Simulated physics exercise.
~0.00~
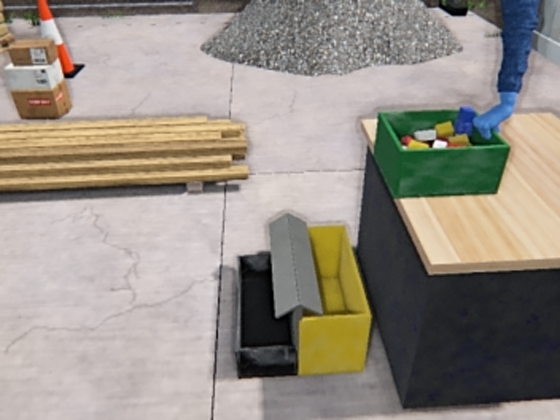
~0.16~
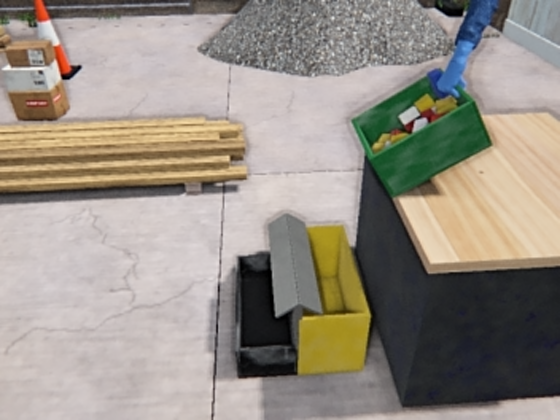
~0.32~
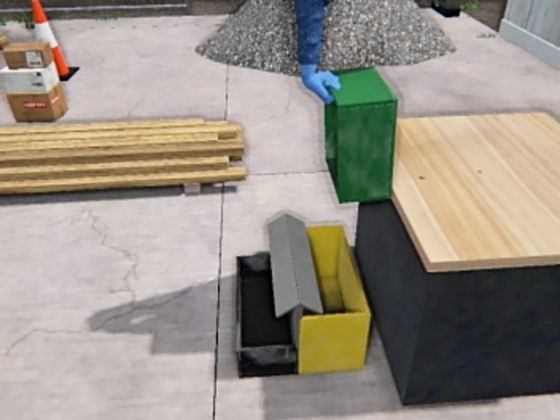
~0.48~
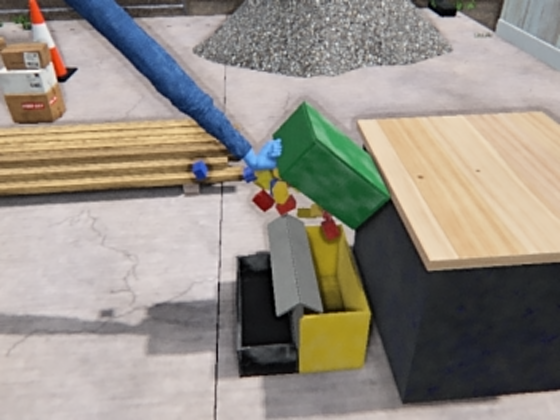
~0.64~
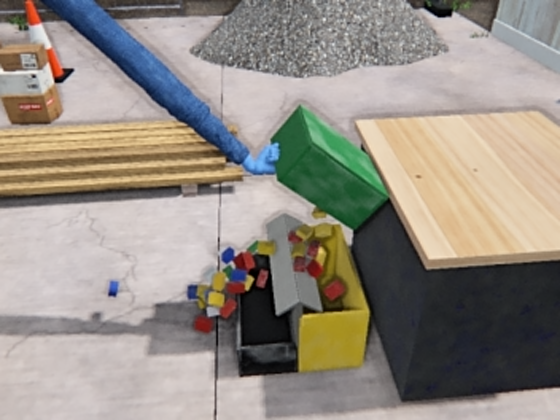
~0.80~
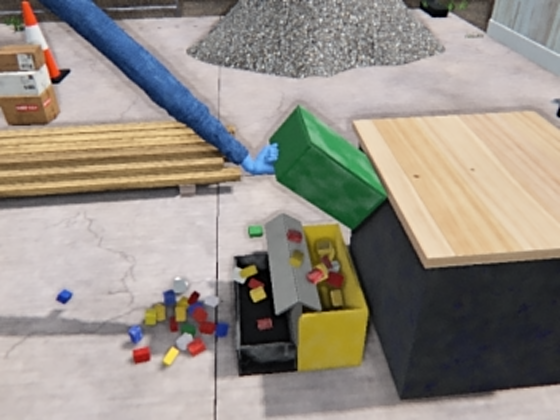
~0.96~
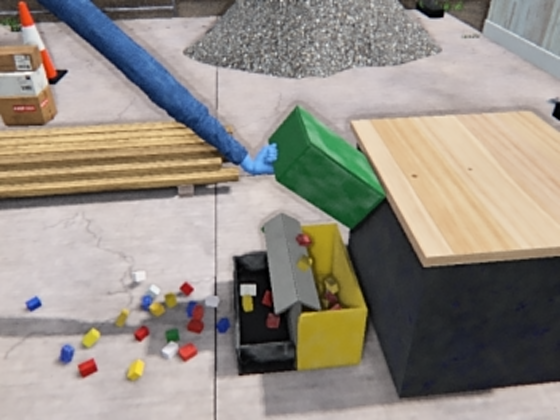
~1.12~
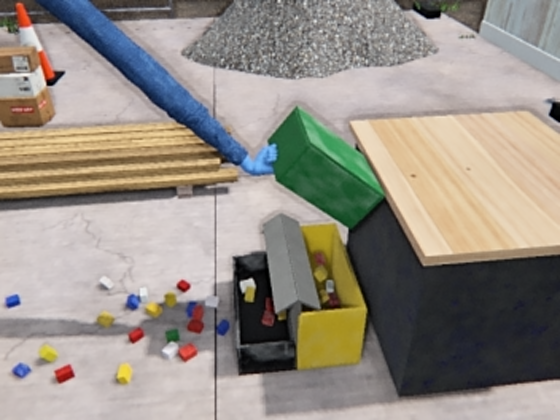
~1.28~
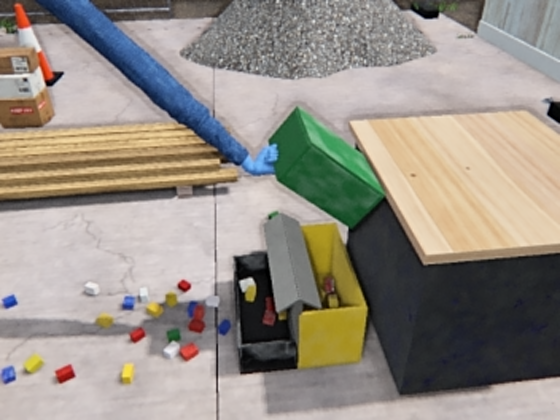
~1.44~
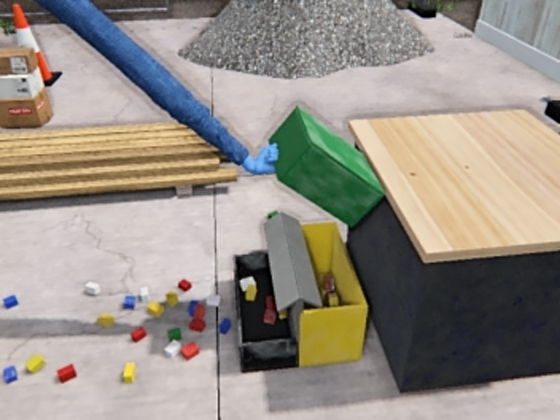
In a concrete yard, a blue-gloved hand tips a green tote of toy bricks off a wooden-topped bench over a yellow bin and a black tub; some bricks land in both, but many scatter across the ground to the left and come to rest as the tote stays tilted.
